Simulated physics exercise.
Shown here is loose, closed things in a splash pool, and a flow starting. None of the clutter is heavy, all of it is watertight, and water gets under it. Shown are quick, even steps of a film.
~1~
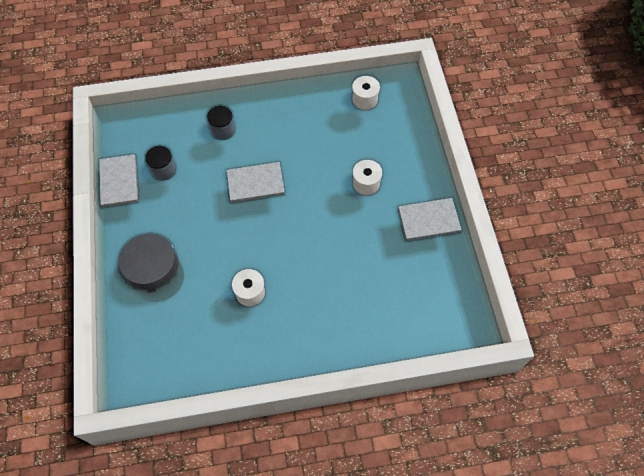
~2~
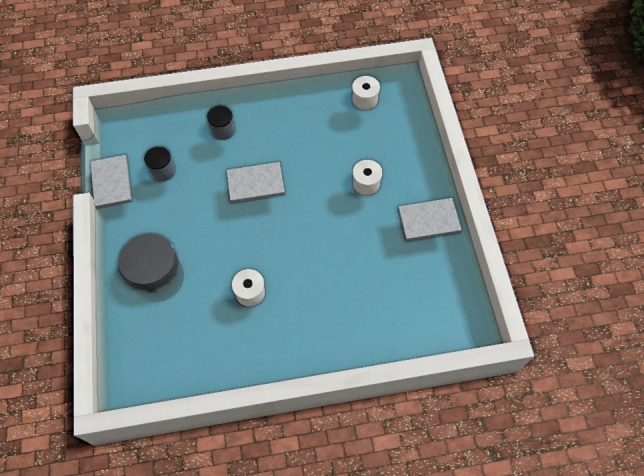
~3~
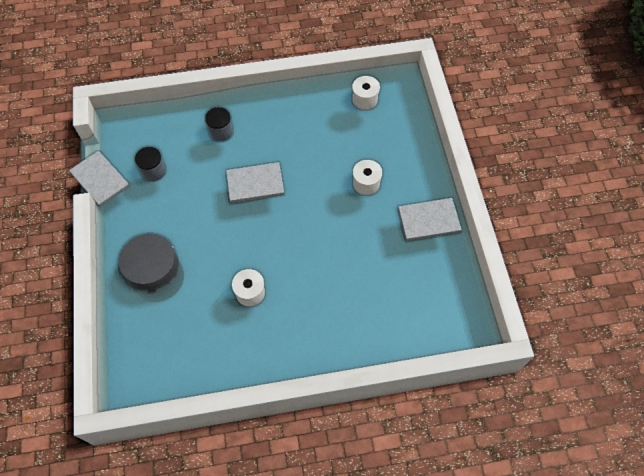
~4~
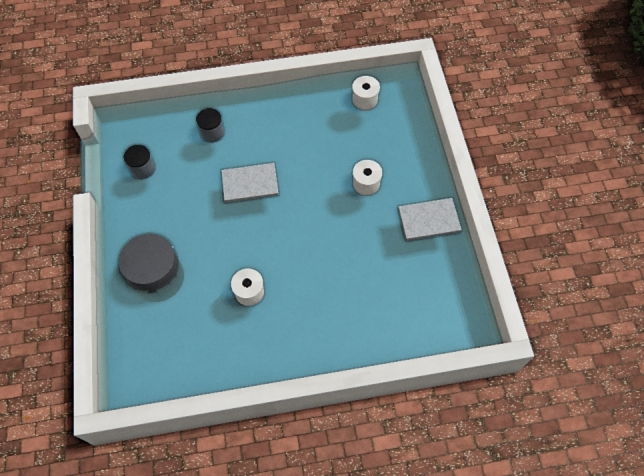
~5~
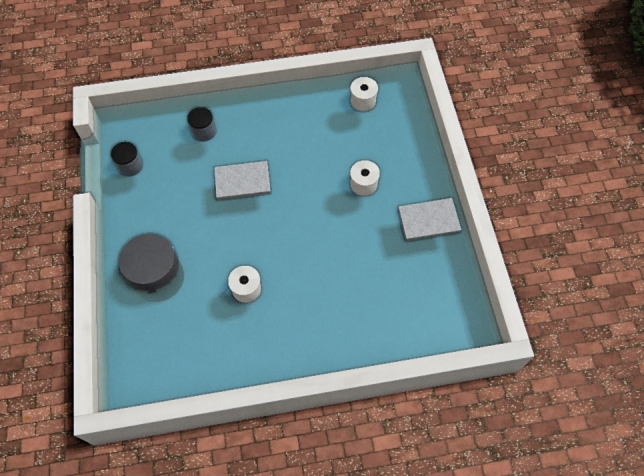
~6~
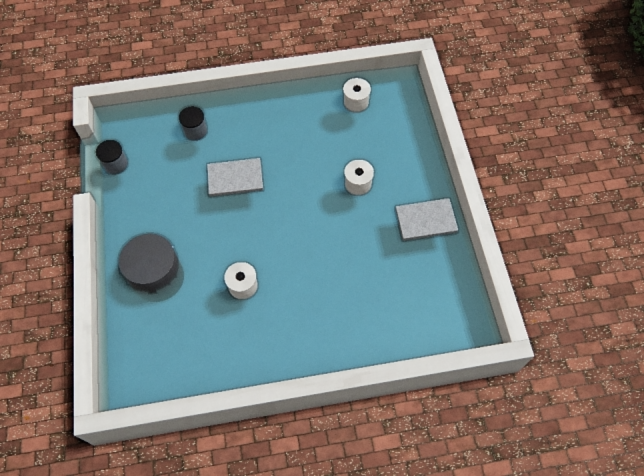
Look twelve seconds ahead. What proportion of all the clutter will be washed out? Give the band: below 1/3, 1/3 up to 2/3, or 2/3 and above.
Band: 1/3 up to 2/3.
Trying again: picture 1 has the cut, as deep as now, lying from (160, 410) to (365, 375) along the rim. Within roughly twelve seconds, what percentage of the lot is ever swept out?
My guess is close to 10 percent.
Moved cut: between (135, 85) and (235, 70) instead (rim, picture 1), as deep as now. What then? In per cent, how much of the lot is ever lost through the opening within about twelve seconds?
About 50 percent.
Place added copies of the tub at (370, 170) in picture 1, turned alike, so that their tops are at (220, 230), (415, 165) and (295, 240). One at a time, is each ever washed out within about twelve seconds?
First escapes, second doesn't escape, third doesn't escape.
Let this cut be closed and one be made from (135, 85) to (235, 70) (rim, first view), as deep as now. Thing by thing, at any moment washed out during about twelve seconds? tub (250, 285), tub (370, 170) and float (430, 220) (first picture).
Outcome by item: Retained / retained / retained.
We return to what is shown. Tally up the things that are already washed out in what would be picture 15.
The count is 2.
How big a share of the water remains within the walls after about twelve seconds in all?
By my count, 70 per cent.
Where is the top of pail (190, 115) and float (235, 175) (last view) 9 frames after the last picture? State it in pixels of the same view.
Estimate - first: (121, 127), second: (186, 167).
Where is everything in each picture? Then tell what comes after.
In the first picture, a pail at (158, 157) floats; a pail at (220, 116) floats; 0 of 8 have shifted.
In the second picture, a pail at (157, 157) floats; a pail at (220, 116), afloat; 1 of 8 have shifted.
In the third picture, a pail at (148, 158), afloat, close to its start; a pail at (218, 117), afloat; 2 of 8 have shifted.
In the fourth picture, a pail at (137, 155) floats, close to its start; a pail at (209, 118) floats, close to its start; 3 of 8 have shifted.
In the fifth picture, a pail at (124, 152), afloat, close to its start; a pail at (200, 117) floats, close to its start; 4 of 8 have shifted.
In the sixth picture, a pail at (109, 151), afloat, a stride from its start; a pail at (191, 117), afloat, close to its start; 7 of 8 have shifted.
A moment on, 2 of 8 are out; 6 afloat.
Next, 2 of 8 are out; 6 afloat.
Later, 3 of 8 are out; 5 afloat.
In the end, 4 of 8 are out; 4 afloat.
